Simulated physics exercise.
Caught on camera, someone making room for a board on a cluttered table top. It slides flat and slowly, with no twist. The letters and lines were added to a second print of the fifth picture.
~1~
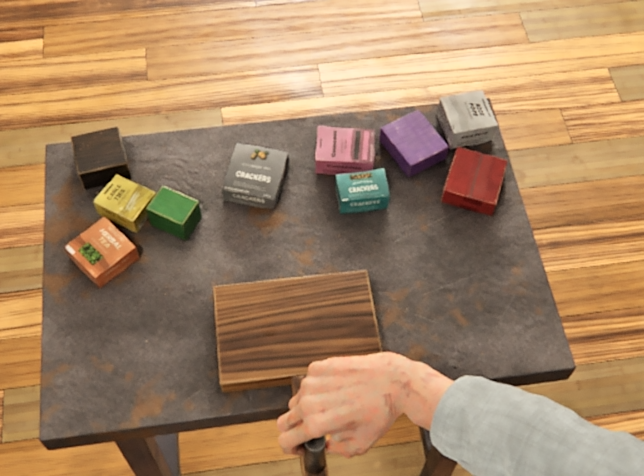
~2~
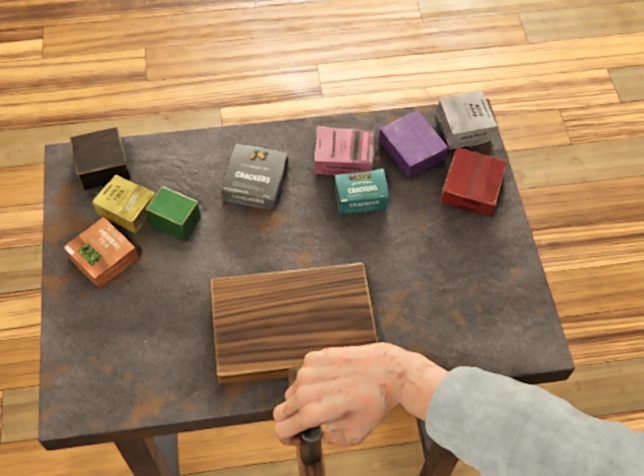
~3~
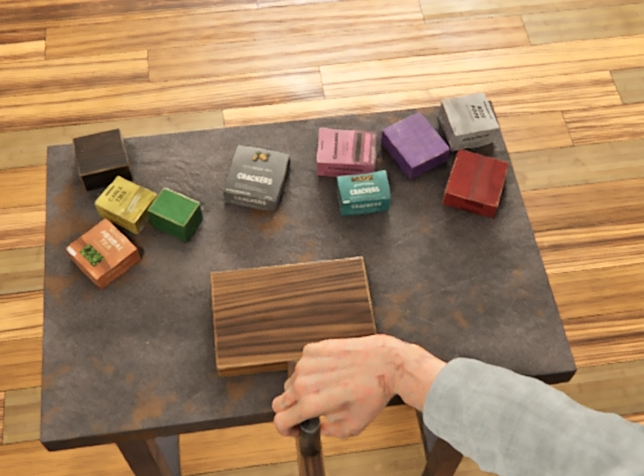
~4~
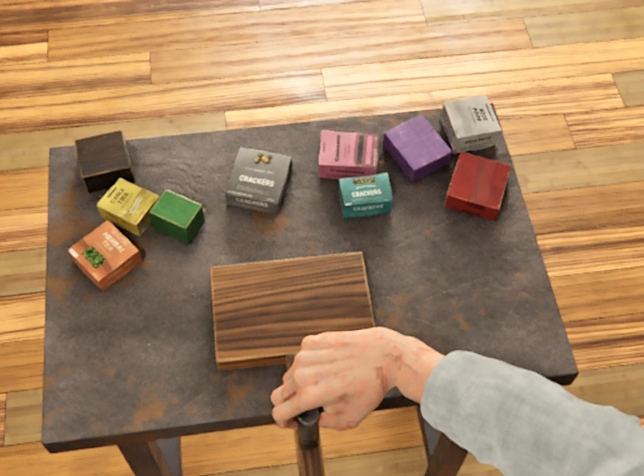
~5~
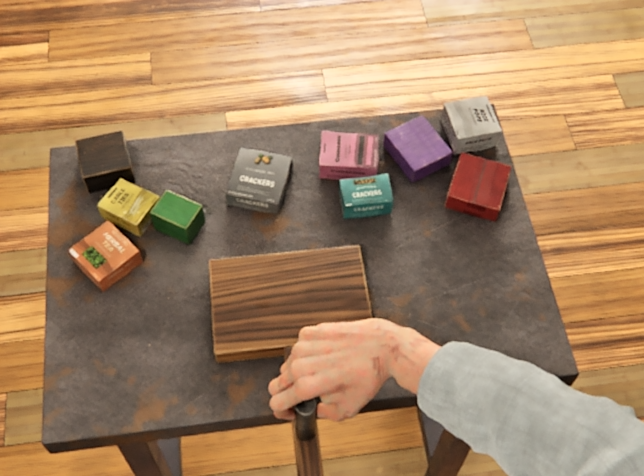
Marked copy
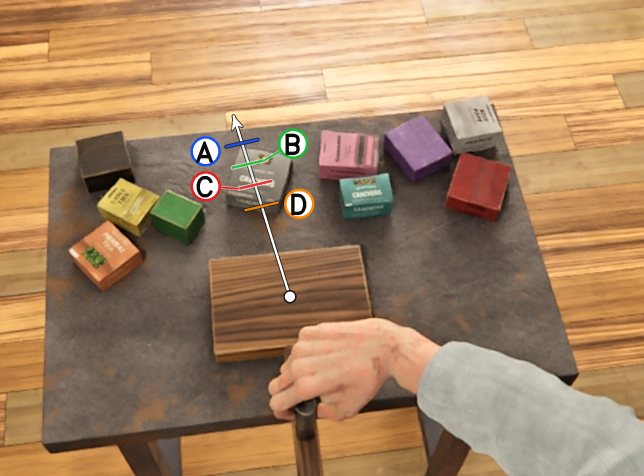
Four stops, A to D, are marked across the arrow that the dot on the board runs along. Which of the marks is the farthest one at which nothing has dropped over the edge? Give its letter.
Stop at C.
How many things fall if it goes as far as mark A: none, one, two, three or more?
In all, one.
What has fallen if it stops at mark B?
The grey packet goes over.
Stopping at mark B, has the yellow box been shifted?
Yes.
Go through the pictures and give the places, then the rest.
Board (297, 325); turquoise box (362, 192); yellow box (126, 203), in the first frame.
Board (293, 317); green block (174, 214), in the second frame.
Board (293, 310); purple block (415, 146), in the third frame.
Board (292, 304); black block (105, 162), in the fourth frame.
Board (290, 297); orange packet (106, 256); white packet (471, 125); turquoise box (365, 197), in the fifth frame.
On the marked copy, A at (242, 143); B at (248, 164); C at (255, 185); D at (262, 207); the arrow from (290, 297) to (234, 116); the white dot at (290, 297).
With C. Early on, board (277, 260); black block (106, 162); white packet (471, 125).
Further on, board (264, 219); pink box (354, 144); grey packet (251, 156).
At the end, board (256, 191); grey packet (243, 131); pink box (353, 137); nothing has fallen.
As for the rest, A drops the grey packet; B drops the grey packet; D is safe but short.
